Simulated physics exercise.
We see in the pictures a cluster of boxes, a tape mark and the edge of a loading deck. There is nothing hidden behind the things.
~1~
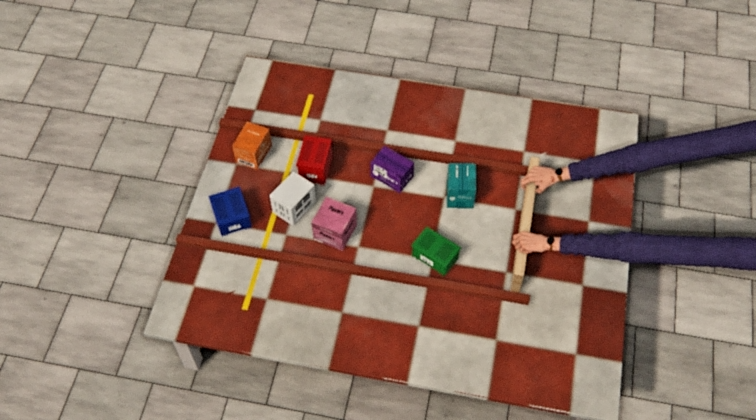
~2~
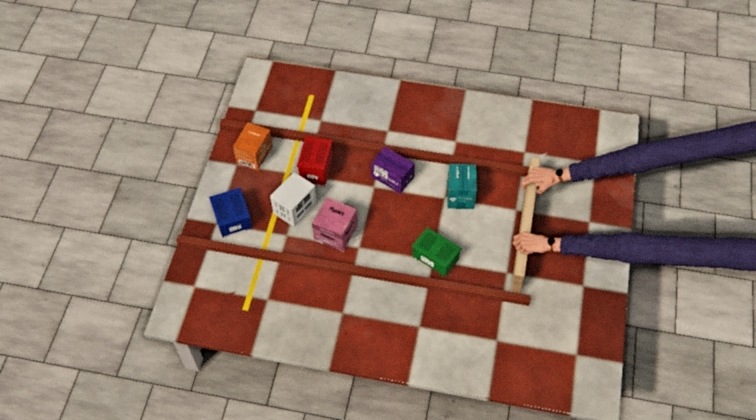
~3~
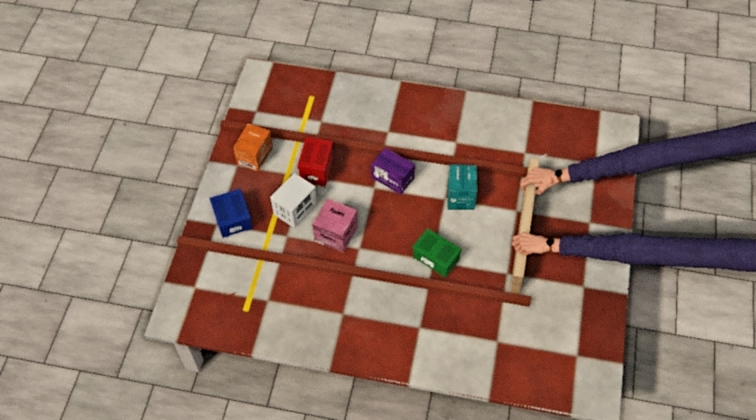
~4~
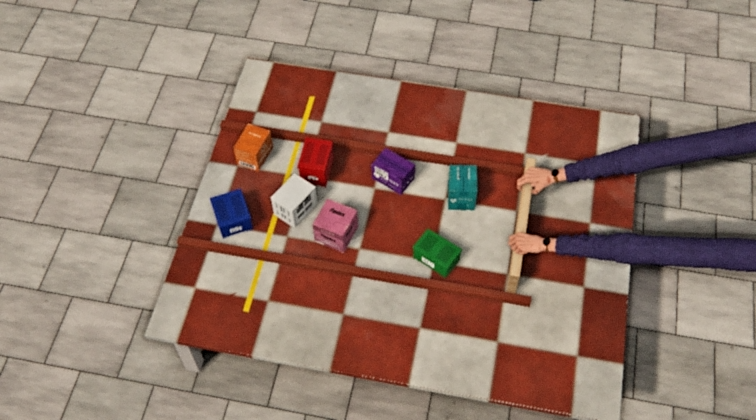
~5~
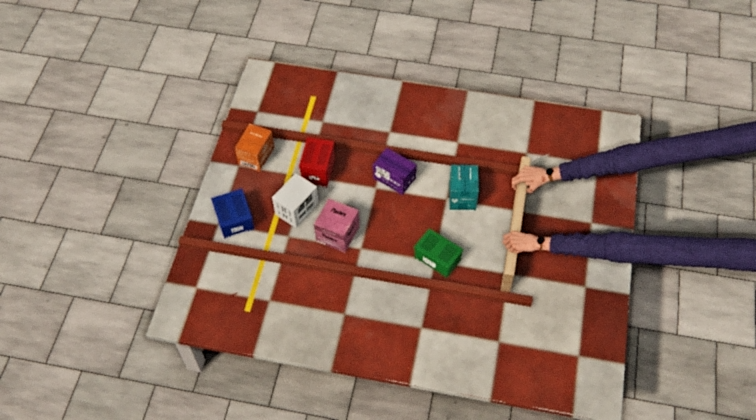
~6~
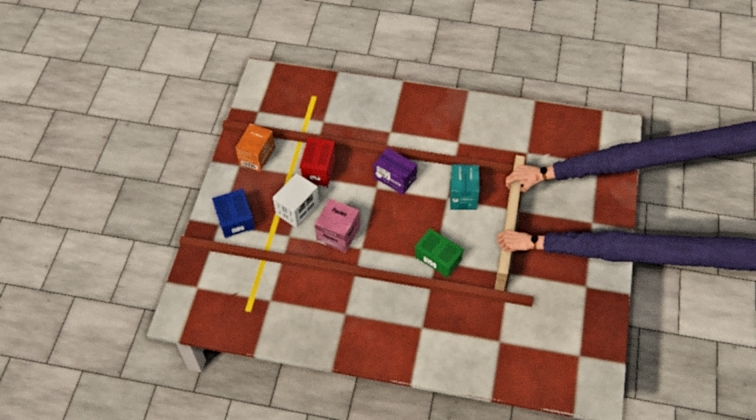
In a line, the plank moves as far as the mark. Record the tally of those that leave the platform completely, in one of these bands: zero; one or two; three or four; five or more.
Tally: One or two.
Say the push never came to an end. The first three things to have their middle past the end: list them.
It goes the orange box, after that the red tote, and after that the blue tote.
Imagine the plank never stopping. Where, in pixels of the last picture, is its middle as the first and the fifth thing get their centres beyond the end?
At the first moment about (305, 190), at the next about (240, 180).
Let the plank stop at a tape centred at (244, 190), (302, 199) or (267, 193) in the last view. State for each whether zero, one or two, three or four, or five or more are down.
In order: Three to four, then just one or two, then one to two.
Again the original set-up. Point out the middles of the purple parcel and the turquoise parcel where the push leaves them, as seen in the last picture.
In the last picture the purple parcel sits at (249, 153) while the turquoise parcel sits at (278, 156).
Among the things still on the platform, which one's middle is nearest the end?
That's the red tote.
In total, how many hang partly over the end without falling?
Things overhanging at the end: 1.
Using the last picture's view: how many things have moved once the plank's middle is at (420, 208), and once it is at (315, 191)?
At first I count 3, and then 7.
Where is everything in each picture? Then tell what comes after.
Blue tote (230, 212); orange box (252, 146); white crate (293, 199); plank (525, 224); tape (280, 194), in the first picture.
Orange box (253, 147); pink box (335, 225), in the second picture.
White crate (294, 201); turquoise parcel (462, 188), in the third picture.
Blue tote (232, 214); plank (521, 225), in the fourth picture.
Orange box (255, 148); purple parcel (395, 171), in the fifth picture.
Blue tote (234, 214); orange box (256, 148); white crate (297, 201); plank (510, 223); tape (283, 196), in the sixth picture.
Soon after, none off yet; blue tote at rest near (234, 214); orange box at rest near (256, 148); white crate at rest near (297, 201).
Then, none off yet; blue tote at rest near (234, 214); orange box moved about its own width near (235, 145); white crate moved about its own width near (279, 184).
By the end, the number that fall off is one or two; fallen, orange box.
